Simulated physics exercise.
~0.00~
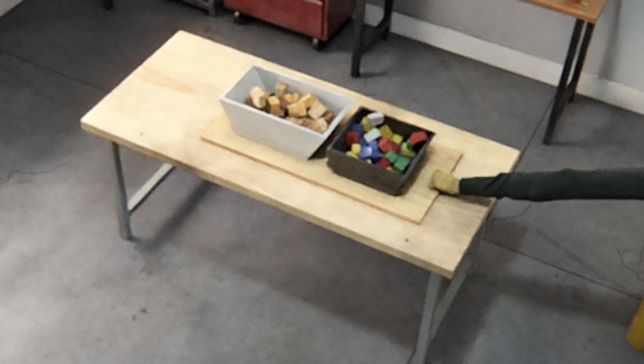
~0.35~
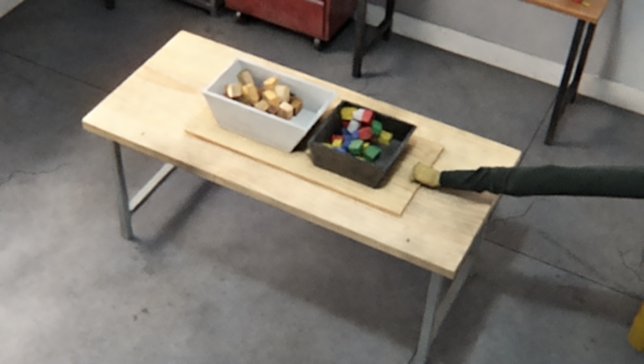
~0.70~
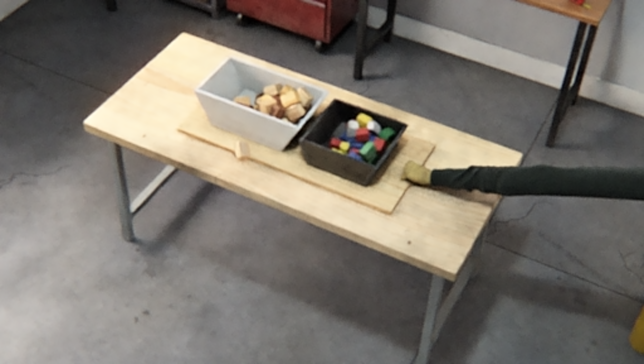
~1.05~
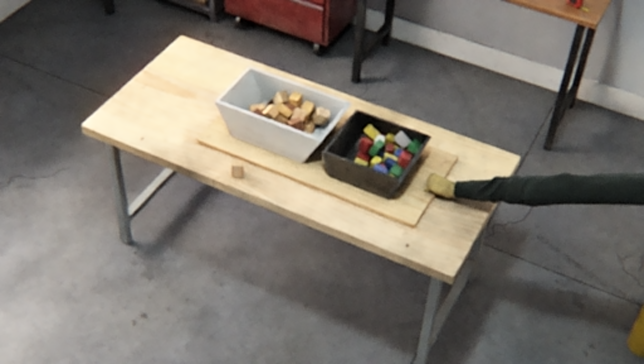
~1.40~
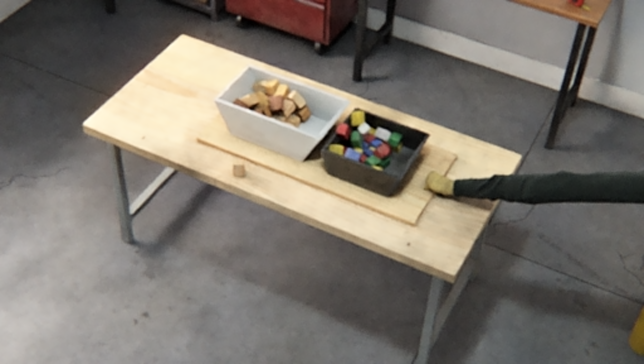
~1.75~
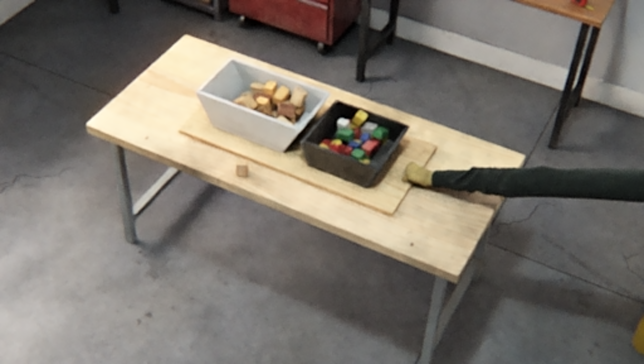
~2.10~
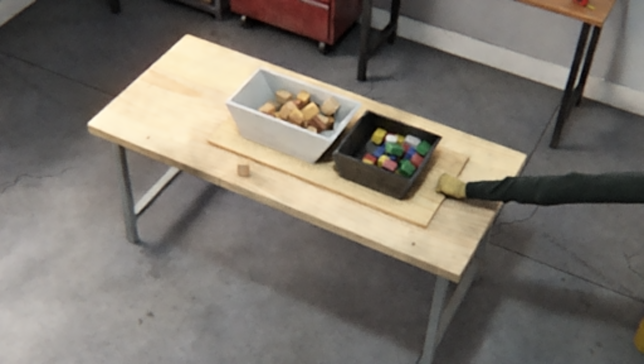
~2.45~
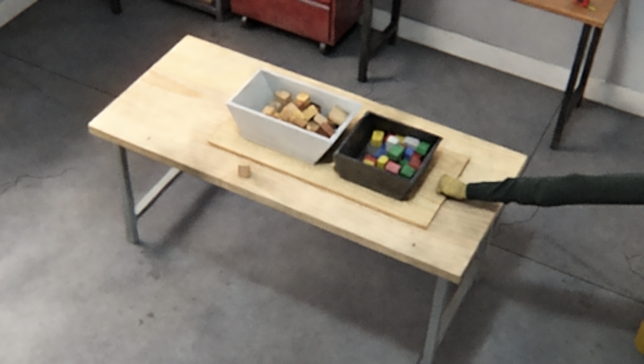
To begin with, a white container of wooden blocks and a black container of colourful toy bricks sit side by side on a board atop a wooden table, with a gloved hand at the board's right end. The hand slides the board left, carrying both containers along. A single wooden block leaves the white container and drops near the board's front edge, then comes to rest on the tabletop. The board slides right, then left and right again, while the contents shift about. Finally, the containers stand toward the right, the lone block still lies on the table, and no bricks have spilled.
